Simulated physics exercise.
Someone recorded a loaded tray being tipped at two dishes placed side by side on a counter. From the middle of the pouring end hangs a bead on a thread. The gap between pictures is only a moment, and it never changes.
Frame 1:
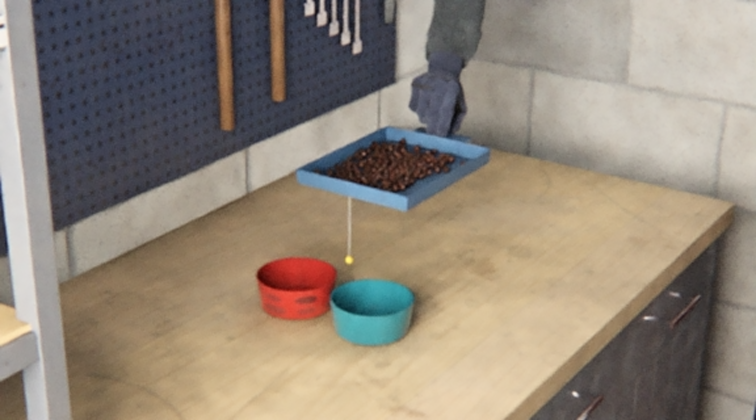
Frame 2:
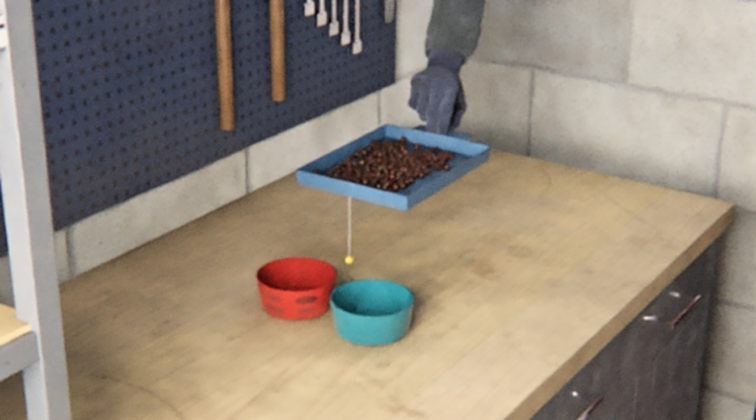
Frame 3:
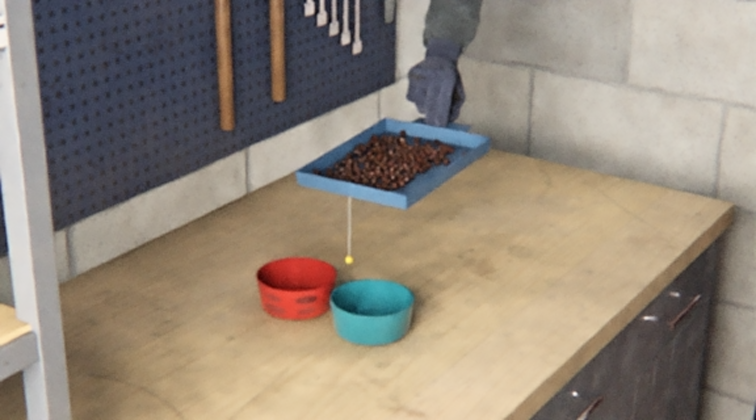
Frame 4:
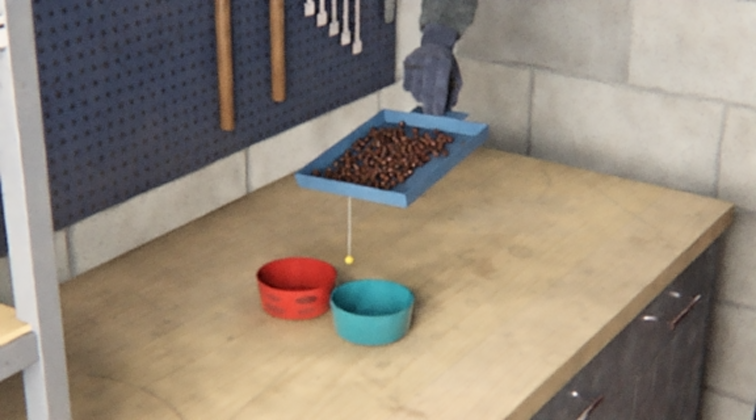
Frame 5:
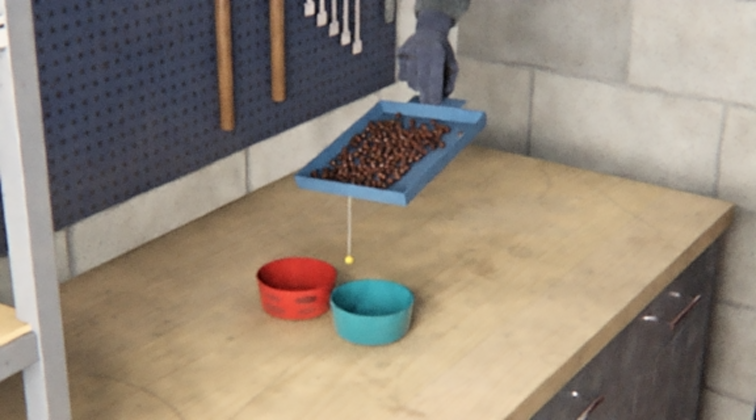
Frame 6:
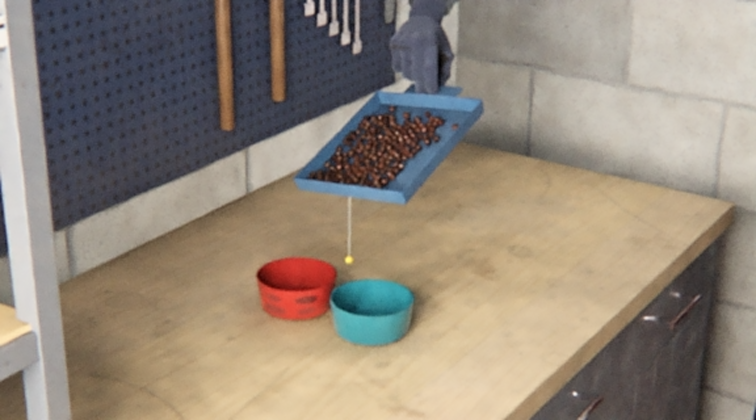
To begin with, a gloved hand holds a blue tray of small brown balls level above a red dish and a teal dish on a wooden counter, a yellow bead hanging from its near edge. The hand then raises the far end, tilting the tray toward its near left corner, and the balls start shifting down its surface.
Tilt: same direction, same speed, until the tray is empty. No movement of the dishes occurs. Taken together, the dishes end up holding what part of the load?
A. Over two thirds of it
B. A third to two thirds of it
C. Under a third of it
A, over two thirds of it.
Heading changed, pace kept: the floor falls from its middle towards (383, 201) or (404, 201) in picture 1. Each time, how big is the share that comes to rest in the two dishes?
First case about 80 percent; second case about 40 percent.
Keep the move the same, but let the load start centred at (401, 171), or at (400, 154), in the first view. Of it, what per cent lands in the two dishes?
Estimate: 80 % first, 80 % second.
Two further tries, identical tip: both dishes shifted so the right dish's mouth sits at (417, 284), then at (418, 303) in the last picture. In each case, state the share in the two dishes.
In order: 10 percent and 10 percent.
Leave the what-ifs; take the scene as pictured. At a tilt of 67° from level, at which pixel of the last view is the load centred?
Look about (334, 162) in the last picture.
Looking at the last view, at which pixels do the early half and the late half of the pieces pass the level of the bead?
I'd say around (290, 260) at first, then around (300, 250).
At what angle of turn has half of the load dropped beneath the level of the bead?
I'd say it is tilted about 100°.
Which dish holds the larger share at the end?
The winner is the left one.
Soon, tray tipped steeply; nearly all on the tray; a stray few in the air.
A while on, tray tipped past a quarter turn; a small part on the tray; a stray few in the right dish; about half in the left dish; a small part outside both; about a quarter in the air.
Towards the end, tray tipped past a quarter turn; a stray few in the right dish; most in the left dish; about a quarter outside both.
Finally, tray tipped past a quarter turn; a stray few in the right dish; most in the left dish; about a quarter outside both.
